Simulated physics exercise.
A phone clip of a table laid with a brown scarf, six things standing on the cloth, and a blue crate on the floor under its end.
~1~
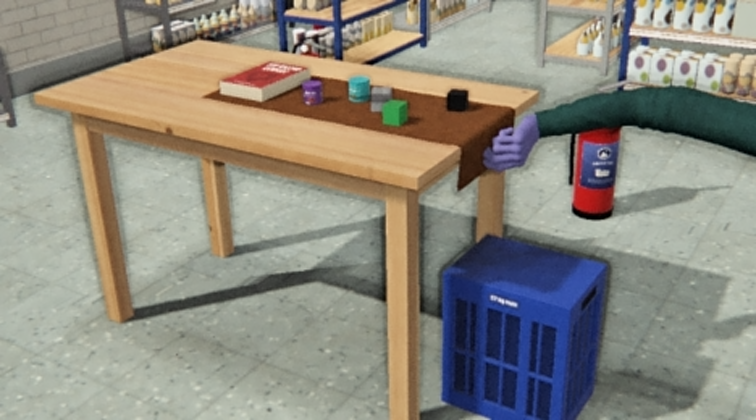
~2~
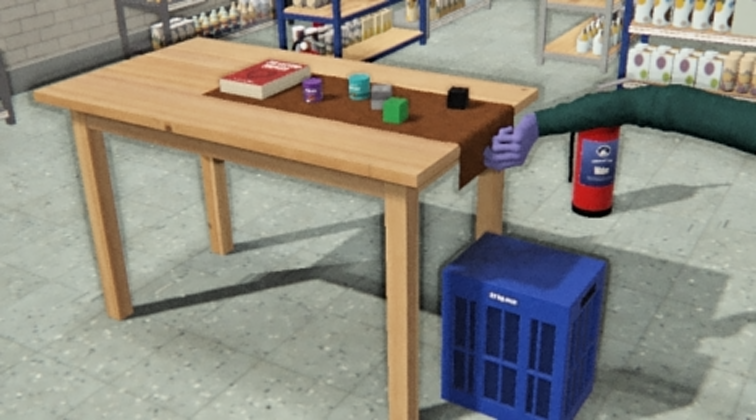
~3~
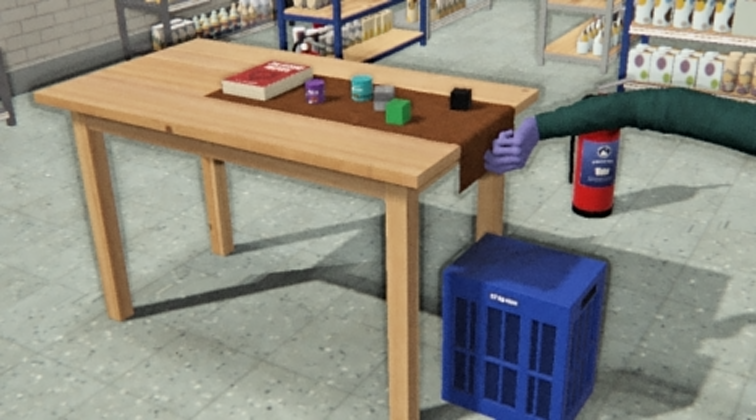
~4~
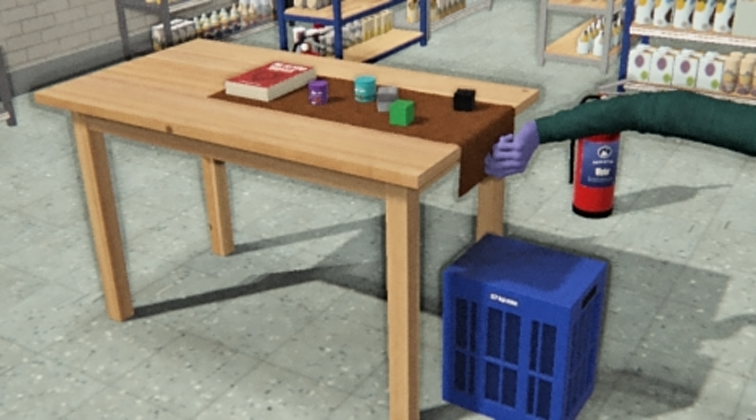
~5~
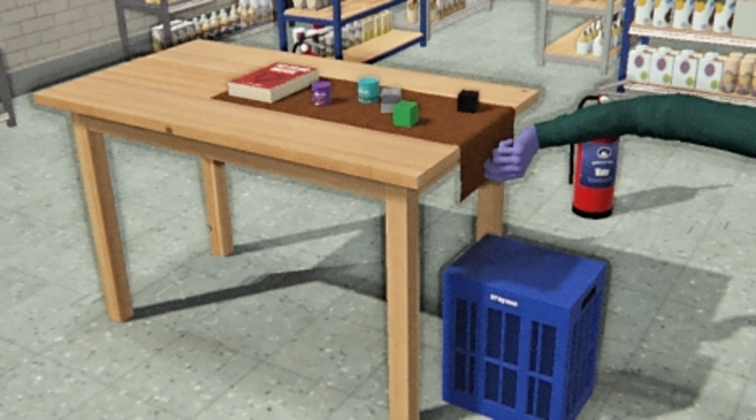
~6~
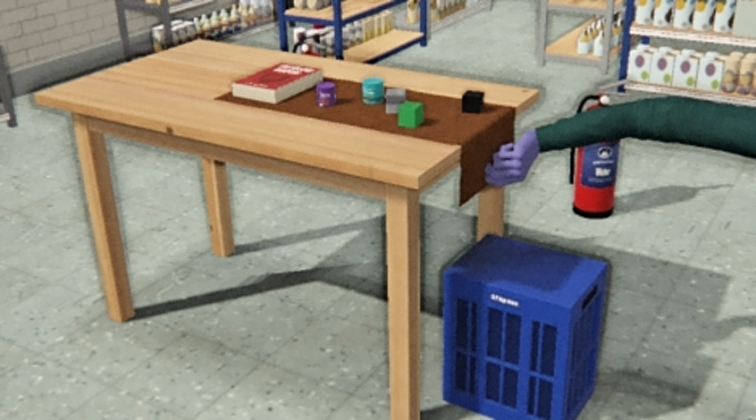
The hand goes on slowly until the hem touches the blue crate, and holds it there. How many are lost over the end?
Over the edge go two.
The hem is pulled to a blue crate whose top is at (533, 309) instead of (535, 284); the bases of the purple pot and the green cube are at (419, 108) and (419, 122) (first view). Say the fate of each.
The purple pot comes down; the green cube falls.
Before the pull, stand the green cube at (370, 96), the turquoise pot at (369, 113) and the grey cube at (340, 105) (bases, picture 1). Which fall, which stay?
The green cube survives; the turquoise pot survives; the grey cube does not fall.
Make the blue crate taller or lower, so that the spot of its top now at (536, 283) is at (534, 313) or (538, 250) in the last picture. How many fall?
Then 3 and 1.
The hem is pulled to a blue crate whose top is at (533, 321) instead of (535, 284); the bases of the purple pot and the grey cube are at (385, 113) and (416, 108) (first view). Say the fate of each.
The purple pot drops off; the grey cube comes down.
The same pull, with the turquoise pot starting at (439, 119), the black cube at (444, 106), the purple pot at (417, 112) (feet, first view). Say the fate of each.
The turquoise pot comes down; the black cube falls; the purple pot drops off.
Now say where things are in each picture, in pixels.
The first frame shows hem (458, 191); black cube (458, 91); green cube (395, 103); grey cube (381, 90); turquoise pot (359, 79); purple pot (312, 83); top of the crate (535, 284).
The second frame shows hem (459, 191); black cube (458, 89).
The third frame shows hem (459, 194); green cube (398, 102).
The fourth frame shows hem (458, 198); grey cube (388, 90); top of the crate (535, 283).
The fifth frame shows hem (460, 203); turquoise pot (369, 80).
The sixth frame shows hem (458, 207); black cube (473, 93); green cube (411, 105); grey cube (396, 91); turquoise pot (373, 81); purple pot (326, 85).
A little later, hem near (488, 237); black cube gone.
Next, hem on the crate; black cube and green cube gone.
When it is over, hem on the crate; black cube and green cube gone. The table loses two.
